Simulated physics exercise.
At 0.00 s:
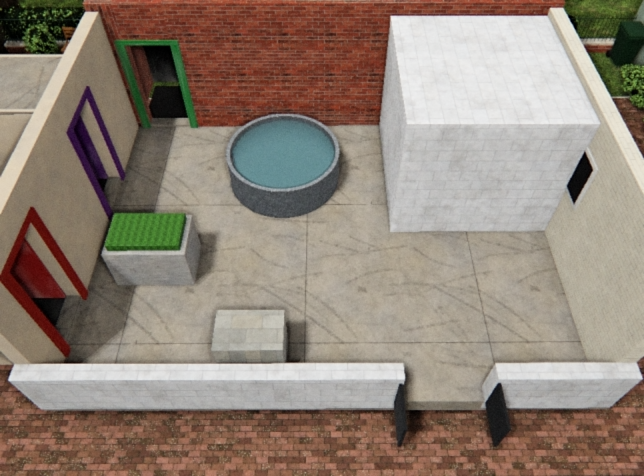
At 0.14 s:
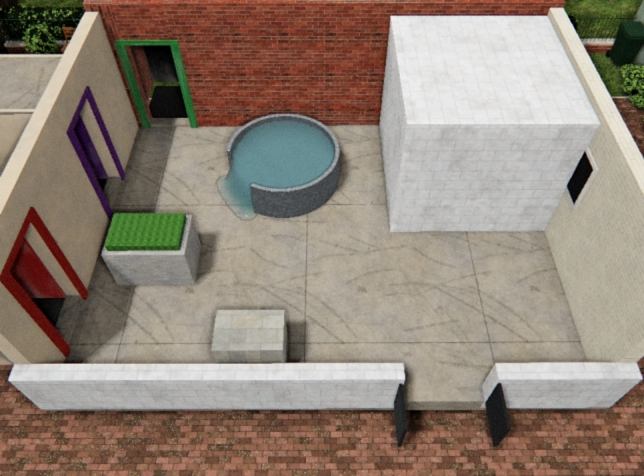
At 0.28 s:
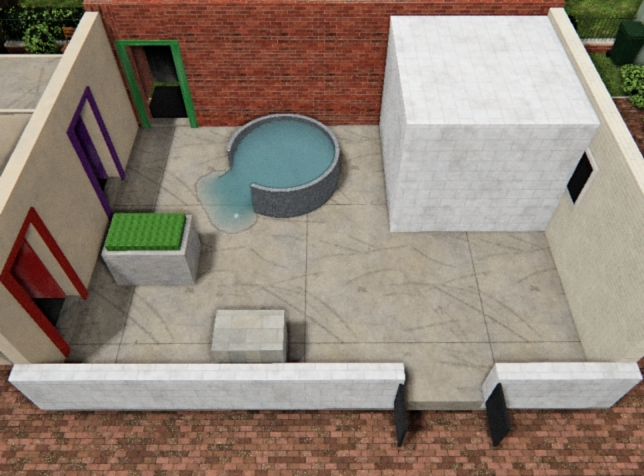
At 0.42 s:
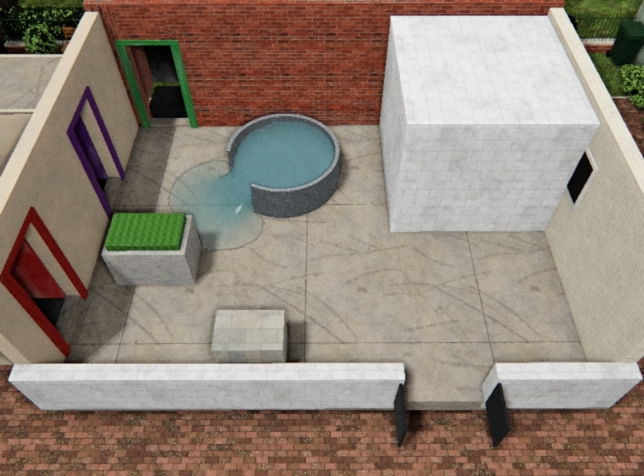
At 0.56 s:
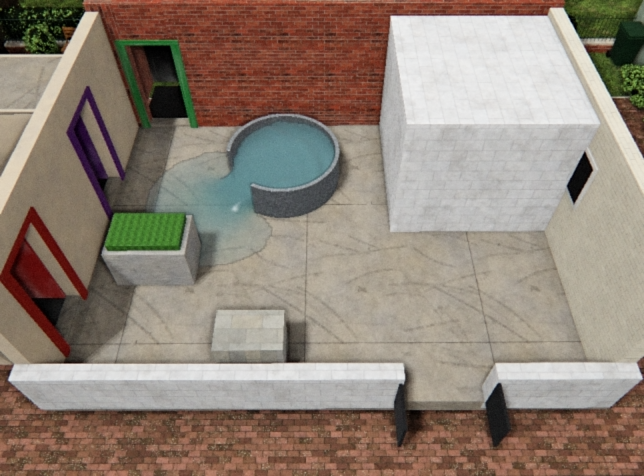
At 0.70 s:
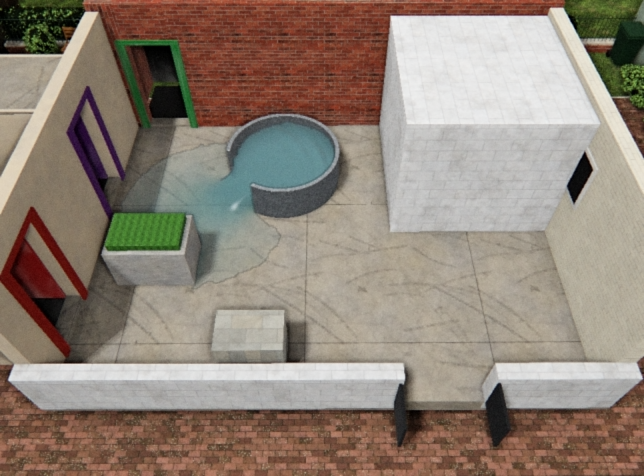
Water pours from a gap in the round tank and spreads left across the floor.
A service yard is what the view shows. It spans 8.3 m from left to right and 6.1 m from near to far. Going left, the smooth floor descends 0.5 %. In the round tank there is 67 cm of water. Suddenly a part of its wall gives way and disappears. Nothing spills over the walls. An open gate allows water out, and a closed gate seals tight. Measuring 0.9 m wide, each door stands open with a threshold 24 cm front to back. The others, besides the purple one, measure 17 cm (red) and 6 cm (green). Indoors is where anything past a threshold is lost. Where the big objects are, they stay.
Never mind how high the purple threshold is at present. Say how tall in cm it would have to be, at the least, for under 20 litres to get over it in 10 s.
Some 24 cm would be enough.
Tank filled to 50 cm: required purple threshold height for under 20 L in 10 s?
Roughly 17 cm high.
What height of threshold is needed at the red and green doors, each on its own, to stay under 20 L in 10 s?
About 6.0 cm at red and 14.0 cm at green.
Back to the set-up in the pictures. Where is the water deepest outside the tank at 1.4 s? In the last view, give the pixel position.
Around pixel (104, 240).
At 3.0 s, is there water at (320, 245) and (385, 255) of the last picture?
In order, the two points are bone dry and bone dry.
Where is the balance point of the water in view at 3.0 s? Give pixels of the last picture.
My guess is close to (211, 216).
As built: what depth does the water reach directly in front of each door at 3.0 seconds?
Purple door 22 cm, red door 8 cm, green door 16 cm.
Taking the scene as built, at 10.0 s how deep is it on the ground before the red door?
Some 6.5 centimetres.
After 1.4 s water covers 25 % of the floor, deepest (46 cm) near (104, 240); 24 cm at the purple door, 13 litres in over its 11 cm threshold.
After 3.0 s water covers 35 % of the floor, deepest (28 cm) near (61, 376); 22 cm at the purple door, 142 litres in over its 11 cm threshold.
After 10.0 s water covers 95 % of the floor, deepest (10 cm) near (138, 131); 9 cm at the purple door, 191 litres in over its 11 cm threshold.
At the purple door as built, the water arrived by 0.8 s and peaked near 31 cm at 1.8 s.
With a threshold of 22 cm, 29 litres would have come in within the 10 s; with 29.5 cm, 4 litres. So under 20 litres takes about 24 cm.
